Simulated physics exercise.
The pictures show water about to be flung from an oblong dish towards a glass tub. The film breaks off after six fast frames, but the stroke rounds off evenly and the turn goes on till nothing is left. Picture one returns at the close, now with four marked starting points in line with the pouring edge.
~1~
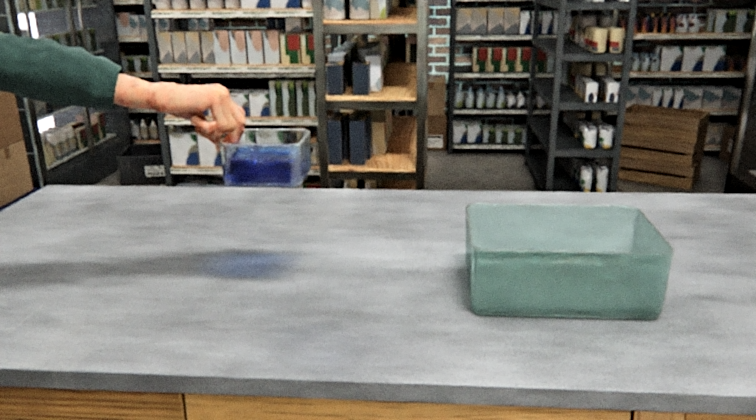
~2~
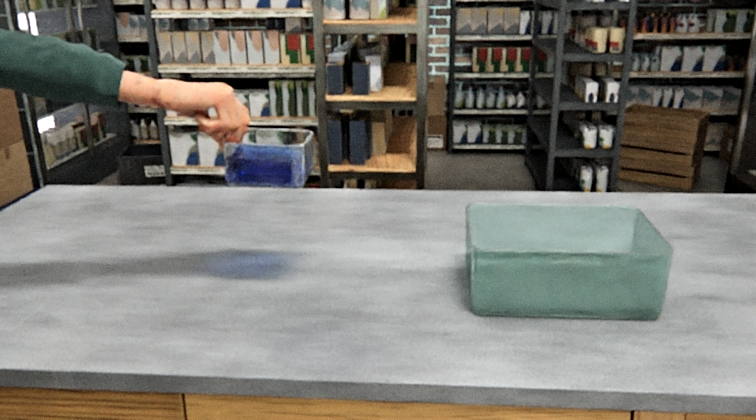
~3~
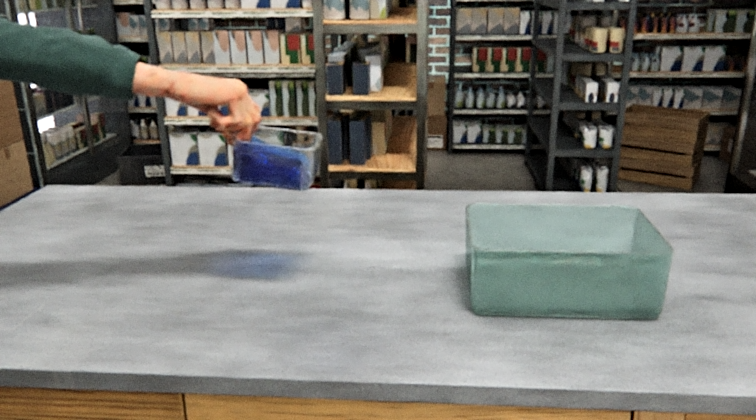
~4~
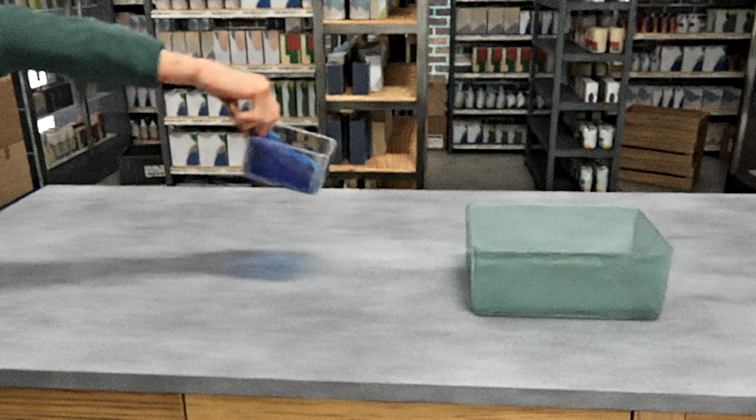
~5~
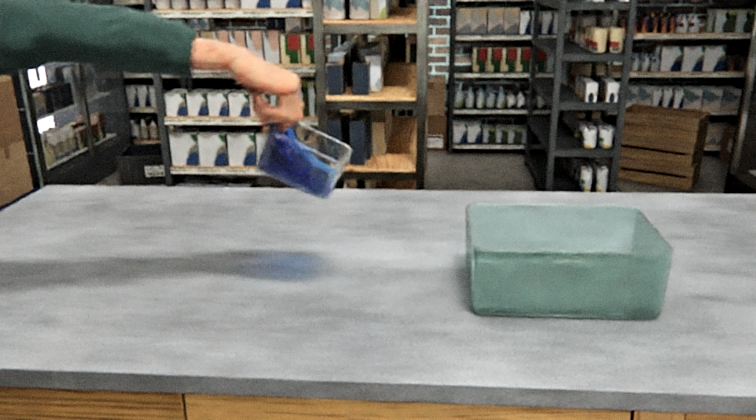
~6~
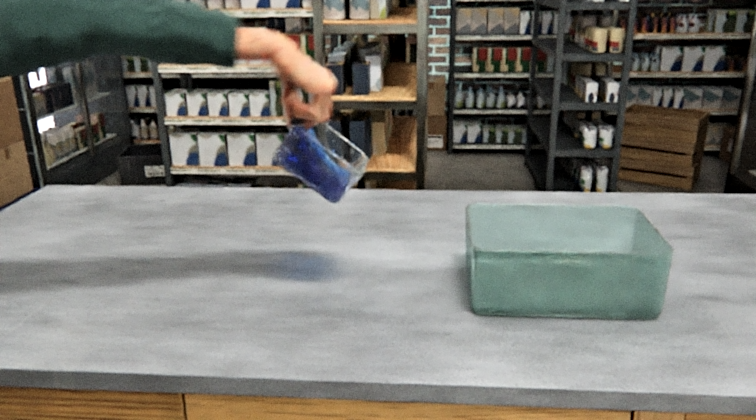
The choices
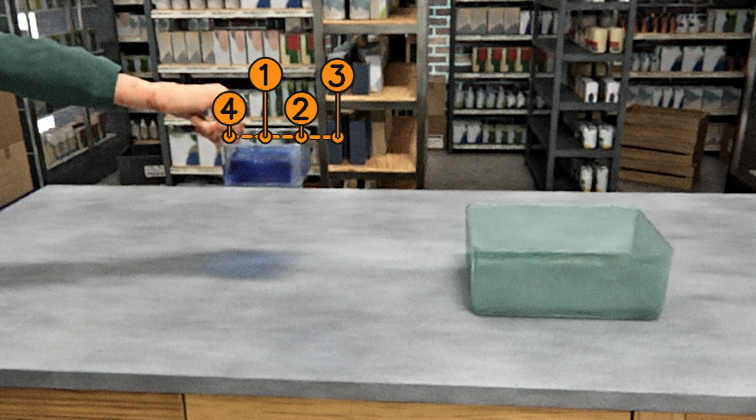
In a storeroom lined with shelves, a hand held a small clear dish of blue liquid above a grey counter, then moved it right and tilted it steadily toward a greenish glass tub.
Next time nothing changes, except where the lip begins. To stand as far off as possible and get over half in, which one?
Place 3 just does it.
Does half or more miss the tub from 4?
Yes, that goes wrong.
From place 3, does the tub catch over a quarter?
Yes.
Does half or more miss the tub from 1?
Yes, it does.
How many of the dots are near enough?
One of them.
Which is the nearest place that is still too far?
The answer is 2.
On the marked copy, 1 at (265, 136); 2 at (301, 136); 3 at (337, 137); 4 at (229, 136).
With 1, about 8 % lands in the tub, 87 % falls short and 6 % goes beside or beyond.
With 2, about 34 % lands in the tub, 59 % falls short and 7 % goes beside or beyond.
With 3, about 66 % lands in the tub, 25 % falls short and 9 % goes beside or beyond.
With 4, about 0 % lands in the tub, 98 % falls short.
